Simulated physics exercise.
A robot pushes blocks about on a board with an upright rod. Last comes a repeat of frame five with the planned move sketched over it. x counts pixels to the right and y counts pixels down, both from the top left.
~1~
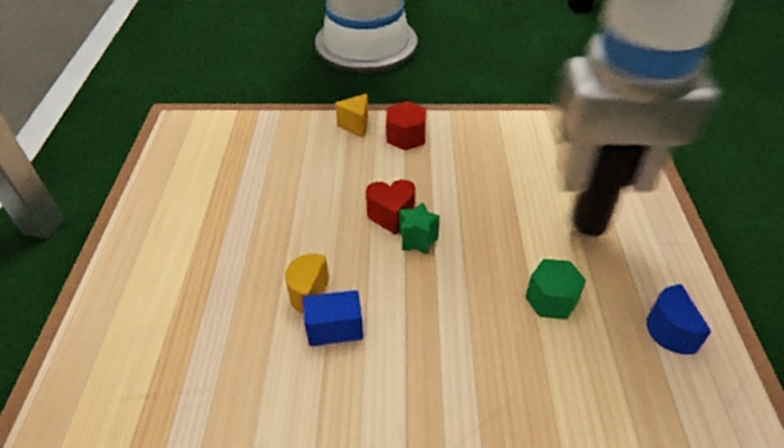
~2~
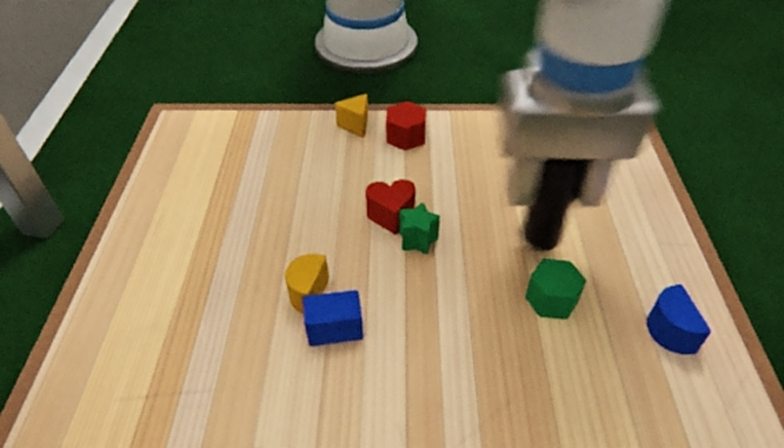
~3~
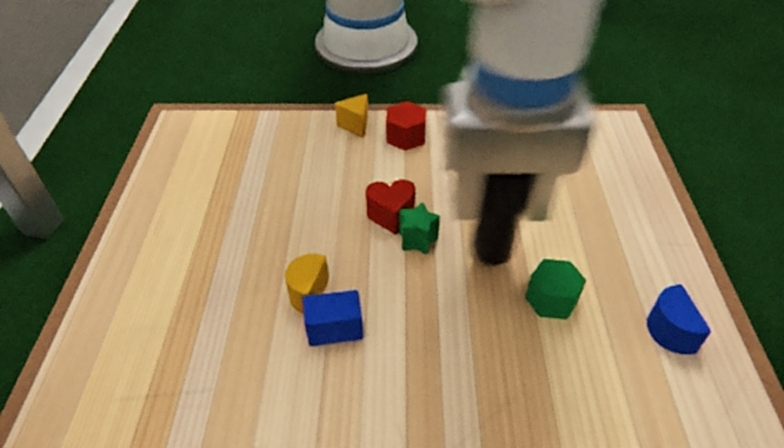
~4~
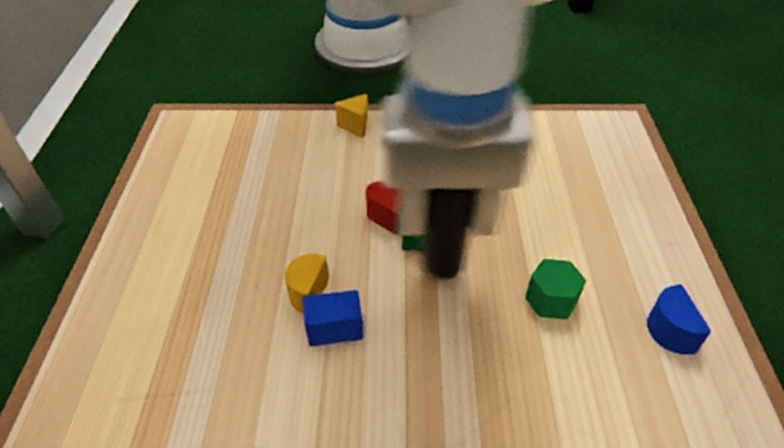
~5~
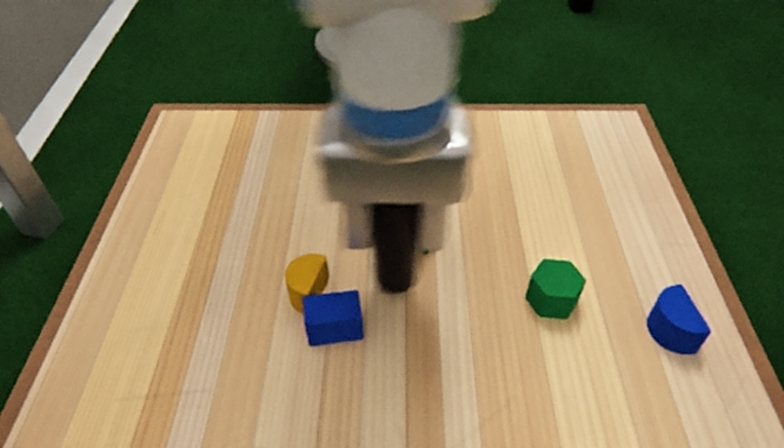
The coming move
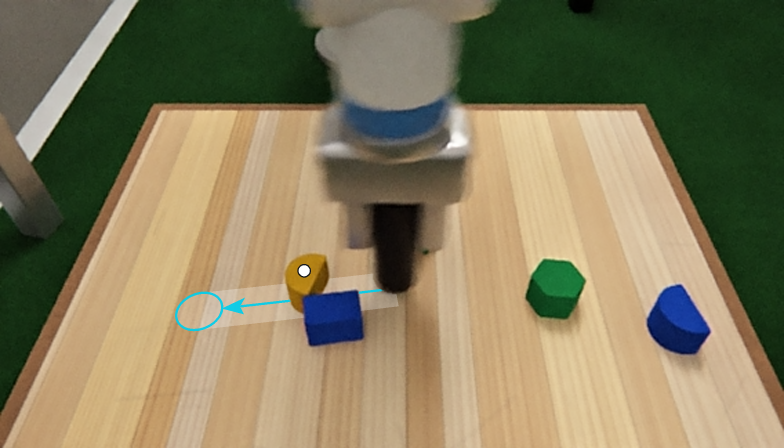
Robot arm with an upright dark rod sweeping left across a wooden board, passing in front of still red and green blocks.
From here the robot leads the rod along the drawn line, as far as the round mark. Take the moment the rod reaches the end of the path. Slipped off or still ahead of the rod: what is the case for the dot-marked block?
Held in front.
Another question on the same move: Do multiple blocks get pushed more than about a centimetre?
I'd say no.
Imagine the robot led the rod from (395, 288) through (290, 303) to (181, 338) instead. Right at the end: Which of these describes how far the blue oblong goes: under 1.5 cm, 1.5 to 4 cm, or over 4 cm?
It ends within 1.5 cm of its spot.
Drawn move, in a line from (395, 288) to (199, 311); the dot is on the yellow D-shaped block.
The first path, step by step. One third of the way, rod at (329, 284); yellow D-shaped block at (289, 272).
Two thirds of the way, rod at (262, 292); yellow D-shaped block at (221, 280).
At the end, rod at (194, 299); yellow D-shaped block at (151, 289); blue oblong still.
